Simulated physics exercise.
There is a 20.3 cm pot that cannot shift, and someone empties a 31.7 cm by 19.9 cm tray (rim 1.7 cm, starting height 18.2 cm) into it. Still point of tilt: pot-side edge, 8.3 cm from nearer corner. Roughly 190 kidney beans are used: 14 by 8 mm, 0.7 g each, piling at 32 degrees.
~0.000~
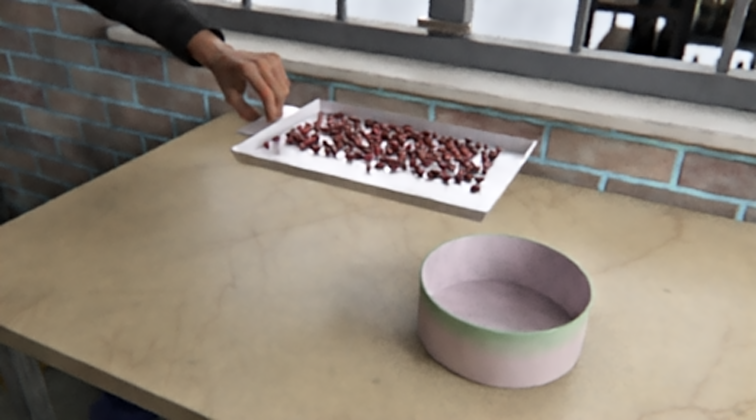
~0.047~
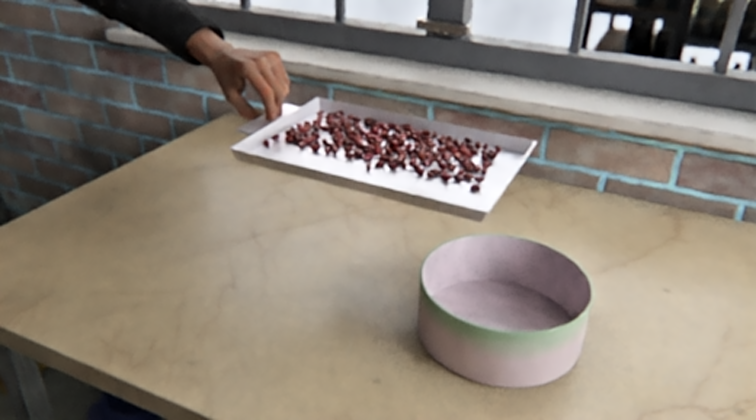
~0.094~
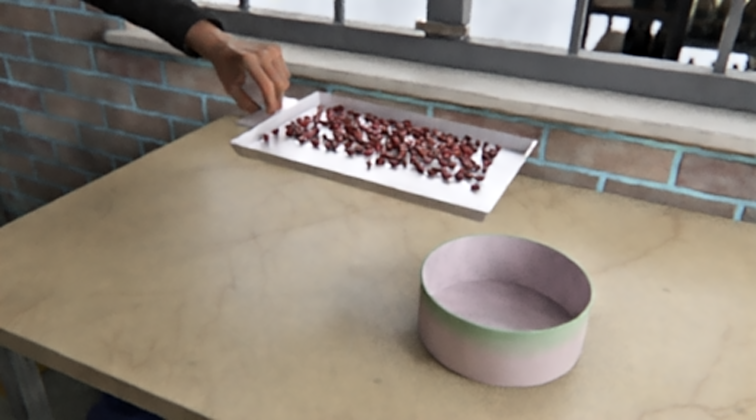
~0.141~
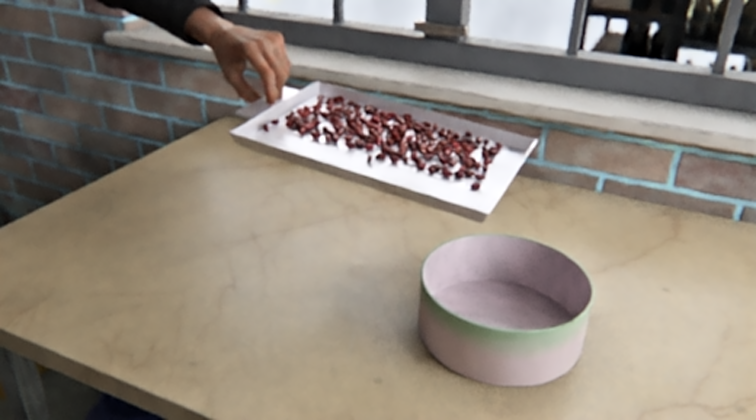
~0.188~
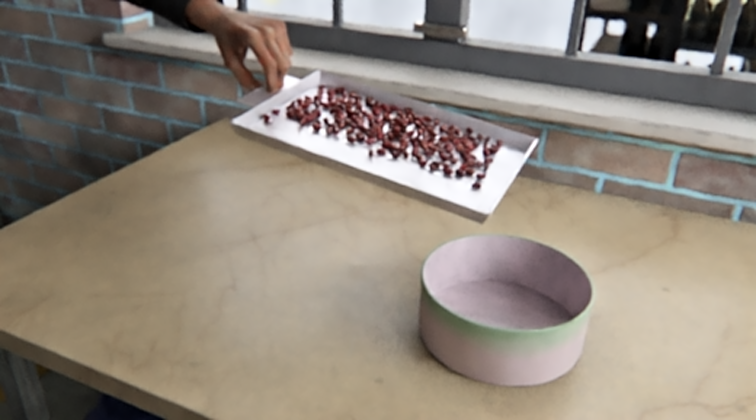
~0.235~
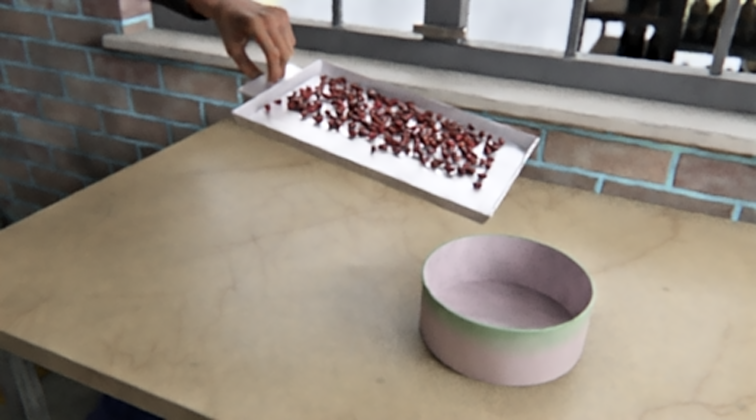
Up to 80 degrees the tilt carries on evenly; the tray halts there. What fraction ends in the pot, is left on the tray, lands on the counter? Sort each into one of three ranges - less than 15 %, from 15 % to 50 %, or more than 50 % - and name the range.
Ranges: Pot: More than 50 %; left on the tray: Less than 15 %; counter: Less than 15 %.
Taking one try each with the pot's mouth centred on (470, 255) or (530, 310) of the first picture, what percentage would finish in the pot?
In order, about 50 and about 100 per cent.
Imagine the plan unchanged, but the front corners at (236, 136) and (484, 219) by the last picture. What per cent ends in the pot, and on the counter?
Per cent by place - pot 75, counter 25.
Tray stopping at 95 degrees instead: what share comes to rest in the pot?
95 per cent.
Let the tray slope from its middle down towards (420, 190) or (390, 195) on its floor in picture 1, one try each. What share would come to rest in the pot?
Near 90 and 55 percent, in that order.
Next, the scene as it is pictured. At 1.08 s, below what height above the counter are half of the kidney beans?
Roughly 18 centimetres, more or less.
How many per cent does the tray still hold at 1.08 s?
Some 55 per cent of the load.
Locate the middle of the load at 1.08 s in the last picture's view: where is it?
Near (509, 217).
Then, at 0.74 s, tilt 44 degrees; the tray holds 100 %, the pot 0 %.
Then, at 1.08 s, tilt 66 degrees; the tray holds 55 %, the pot 30 %.
Then, at 1.52 s, tilt 80 degrees; the tray holds 25 %, the pot 60 %.
At rest (2.5 s), pot 90 %, tray 5 %, counter 5 %.
